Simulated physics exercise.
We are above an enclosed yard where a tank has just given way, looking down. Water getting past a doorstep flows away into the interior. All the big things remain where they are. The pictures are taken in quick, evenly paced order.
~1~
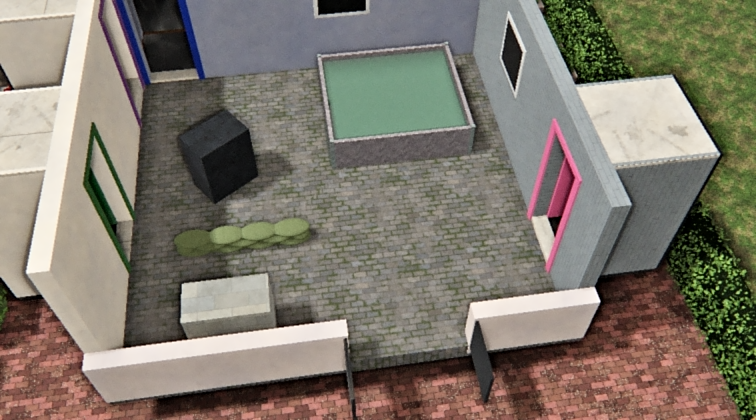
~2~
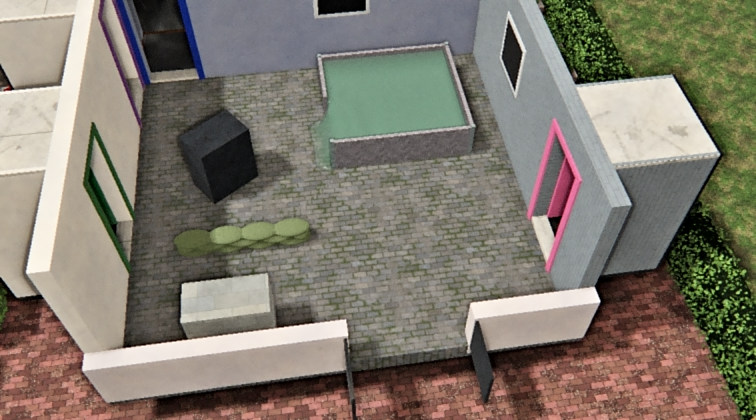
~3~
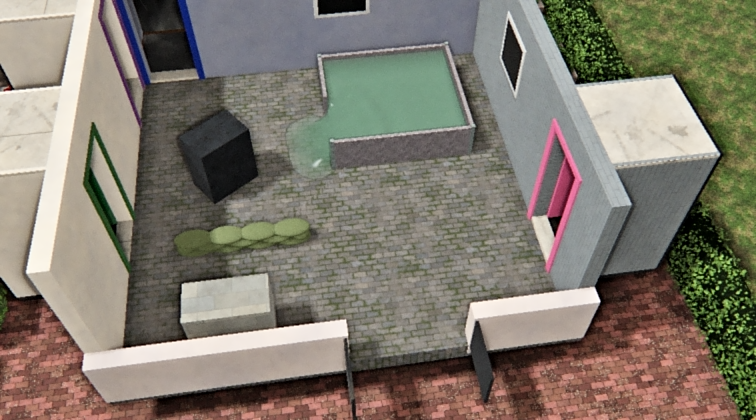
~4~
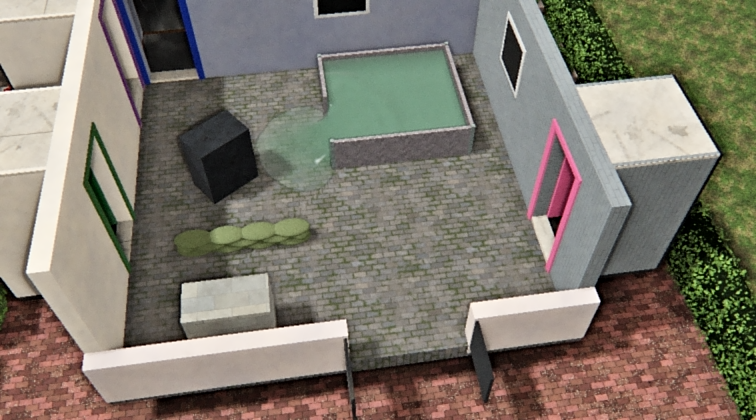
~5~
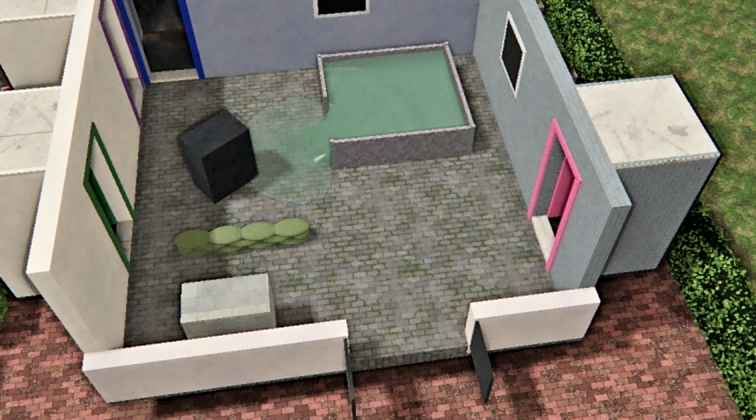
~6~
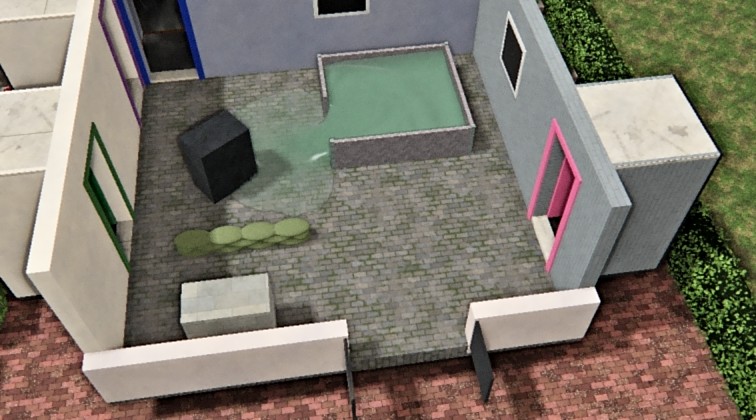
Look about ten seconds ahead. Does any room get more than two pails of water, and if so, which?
Door by door: The green door does; the purple door does not; the blue door does; the pink door does not.
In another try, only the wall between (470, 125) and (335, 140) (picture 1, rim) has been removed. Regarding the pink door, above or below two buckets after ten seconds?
Well, the pink door crosses the line here.
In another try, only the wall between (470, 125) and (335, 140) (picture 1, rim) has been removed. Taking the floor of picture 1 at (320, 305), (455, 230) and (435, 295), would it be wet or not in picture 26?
Sequence: Wetted / wetted / wetted.
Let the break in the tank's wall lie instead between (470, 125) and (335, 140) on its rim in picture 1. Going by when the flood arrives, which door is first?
The pink-painted one.
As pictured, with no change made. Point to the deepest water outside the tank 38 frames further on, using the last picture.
Roughly (259, 233).
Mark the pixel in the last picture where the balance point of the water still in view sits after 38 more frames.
That comes out near (307, 144).
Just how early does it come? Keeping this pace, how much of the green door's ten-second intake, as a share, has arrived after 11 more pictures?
My estimate is close to 5 per cent.
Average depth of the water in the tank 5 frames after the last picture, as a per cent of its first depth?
I'd say around 78 per cent.
A moment on, water covers 25 % of the floor; the green door not reached, the purple door not reached, the blue door not reached, the pink door not reached.
Next, water covers 30 % of the floor; the green door under two buckets in, the purple door wet at the sill, nothing in, the blue door under two buckets in, the pink door not reached.
Then, water covers 40 % of the floor; the green door far over two buckets in, the purple door wet at the sill, nothing in, the blue door far over two buckets in, the pink door not reached.
Later, water covers 50 % of the floor; the green door far over two buckets in, the purple door wet at the sill, nothing in, the blue door far over two buckets in, the pink door wet at the sill, nothing in.
In the end, water covers 85 % of the floor; the green door far over two buckets in, the purple door wet at the sill, nothing in, the blue door far over two buckets in, the pink door wet at the sill, nothing in.
